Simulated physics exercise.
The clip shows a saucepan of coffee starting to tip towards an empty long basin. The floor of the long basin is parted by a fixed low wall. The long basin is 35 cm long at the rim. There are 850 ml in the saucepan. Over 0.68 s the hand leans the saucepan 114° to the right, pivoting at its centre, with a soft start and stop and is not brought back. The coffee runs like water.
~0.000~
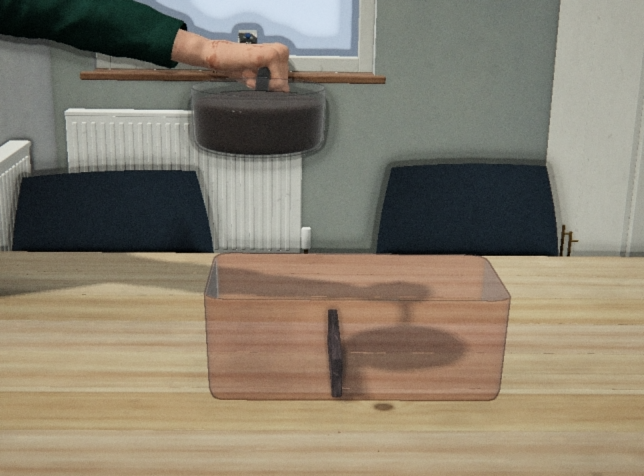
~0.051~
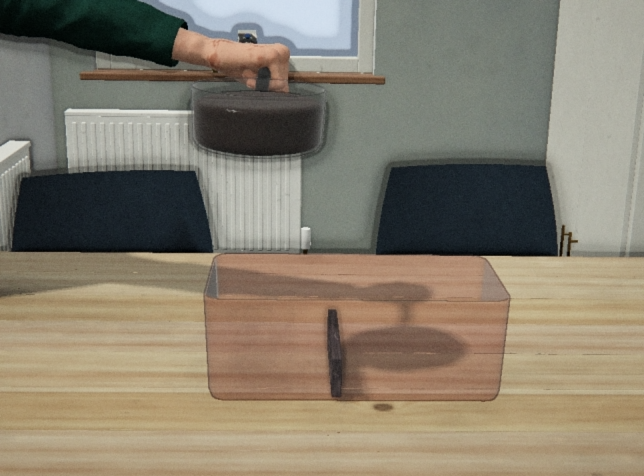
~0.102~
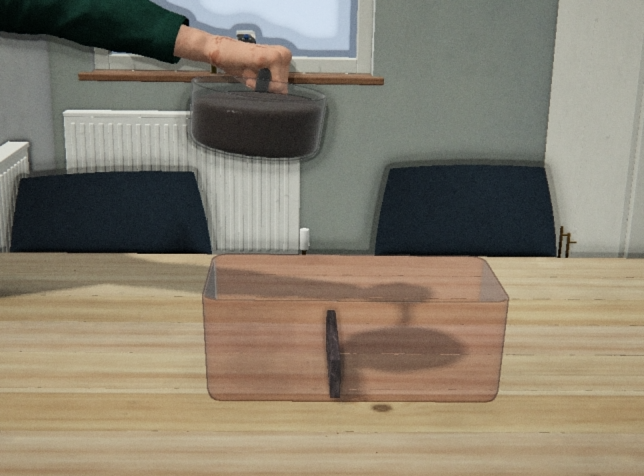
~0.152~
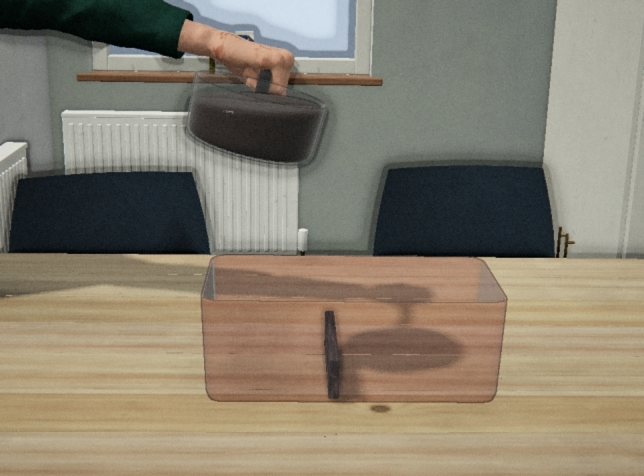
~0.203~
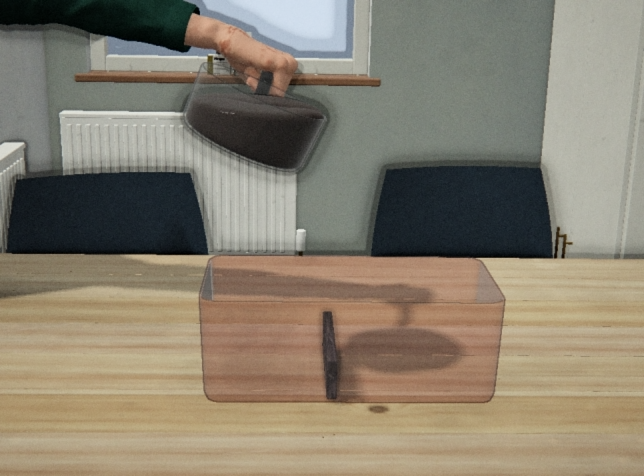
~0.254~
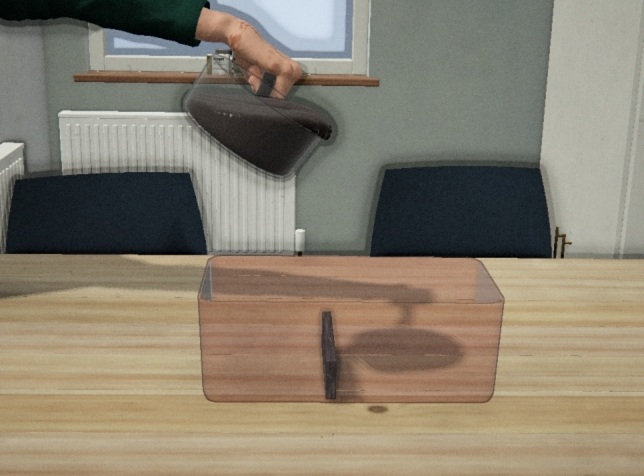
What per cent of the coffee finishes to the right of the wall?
Roughly 77 per cent is past the wall.
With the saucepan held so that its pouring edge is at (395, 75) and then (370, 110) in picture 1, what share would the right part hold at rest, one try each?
In turn about 85 and 90 per cent.
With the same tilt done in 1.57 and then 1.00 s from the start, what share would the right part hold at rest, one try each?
First 85, then 80 per cent.
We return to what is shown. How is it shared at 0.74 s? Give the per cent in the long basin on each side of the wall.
Left about 14, right about 76.
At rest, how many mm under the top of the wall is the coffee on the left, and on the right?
Left about 42 mm, right about 28 mm.
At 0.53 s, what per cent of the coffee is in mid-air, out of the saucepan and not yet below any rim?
Near 54 in a hundred.
By 0.53 s the tilt is 101° and 16 per cent is still to pour, 0 is left of the wall and 30 right of it.
By 0.74 s the tilt is 114° and 2 per cent is still to pour, 15 is left of the wall and 77 right of it.
By 0.95 s the tilt is 114° and 0 per cent is still to pour, 22 is left of the wall and 76 right of it.
By 1.18 s the tilt is 114° and 0 per cent is still to pour, 22 is left of the wall and 77 right of it.
At rest 22 per cent lies left of the wall, 77 right of it and 2 outside.
